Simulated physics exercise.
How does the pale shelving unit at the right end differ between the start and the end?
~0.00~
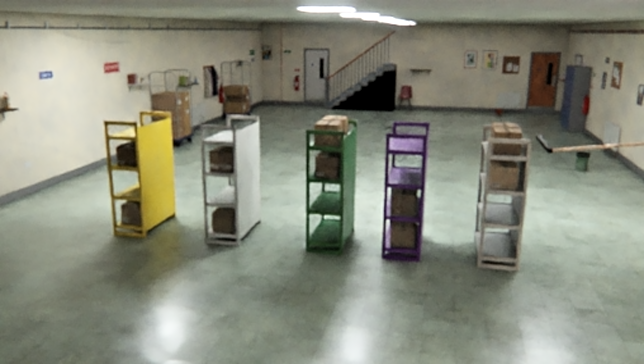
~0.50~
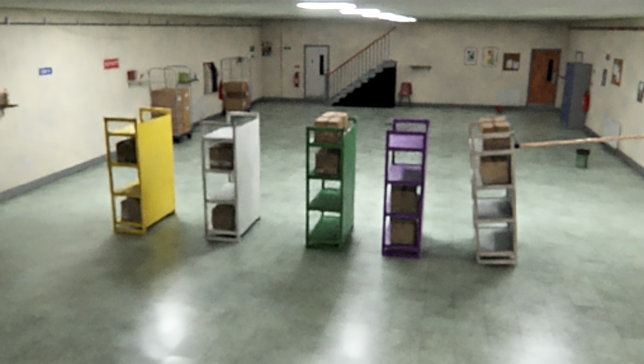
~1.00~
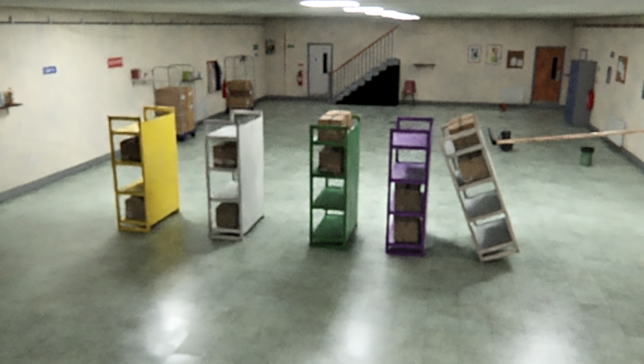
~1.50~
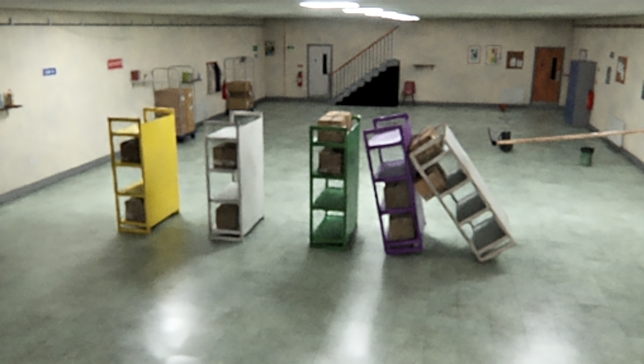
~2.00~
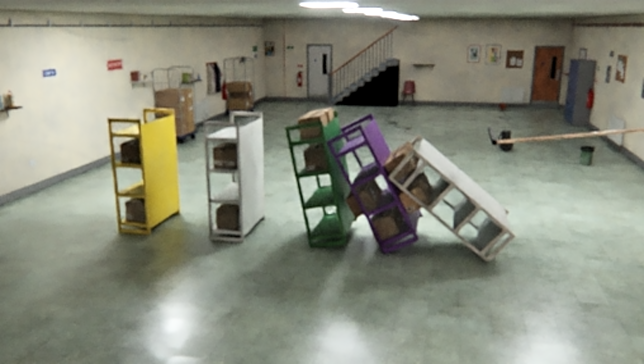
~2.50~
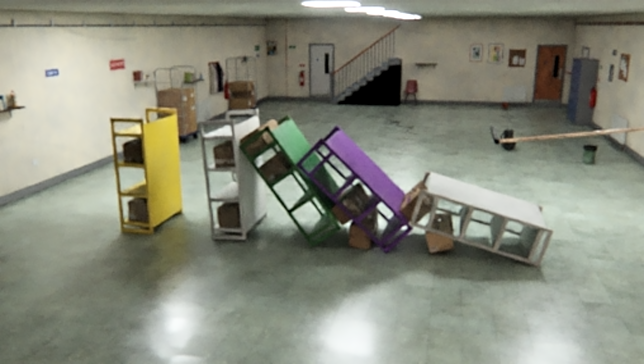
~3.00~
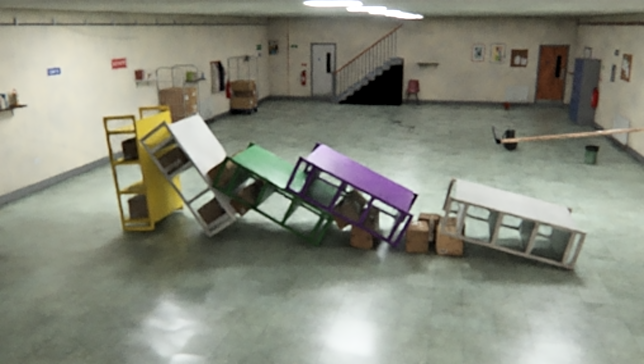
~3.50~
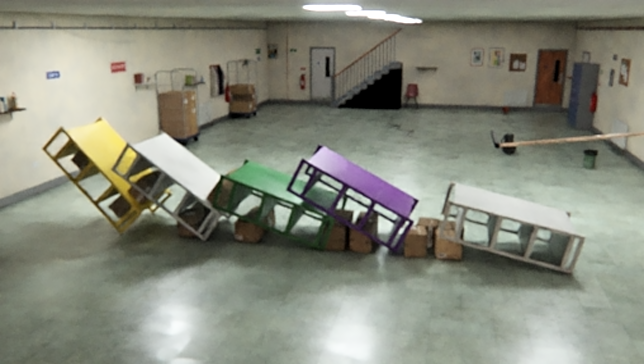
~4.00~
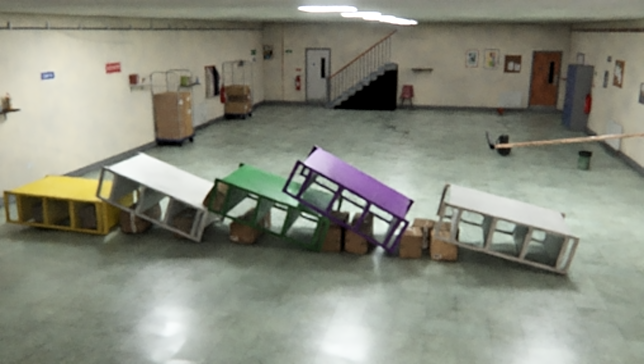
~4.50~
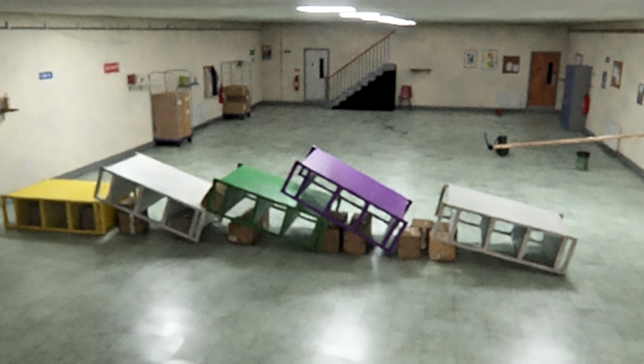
At the start it stands upright at the right end of the row. By the end it is toppled onto its side in roughly the same part of the floor, with its middle much lower and cartons by its left end.
In a large room with a staircase at the back, five shelving units holding cartons stand in a spaced row. A pole from the right pushes the top of the pale unit at the right end, tipping it left into the purple one. The purple unit leans into the green, which topples against the white one, while cartons spill and the pale unit slides down to the floor. The white unit then knocks over the yellow. Finally, the yellow unit lies flat at far left, with the others slanted among fallen cartons and none standing.
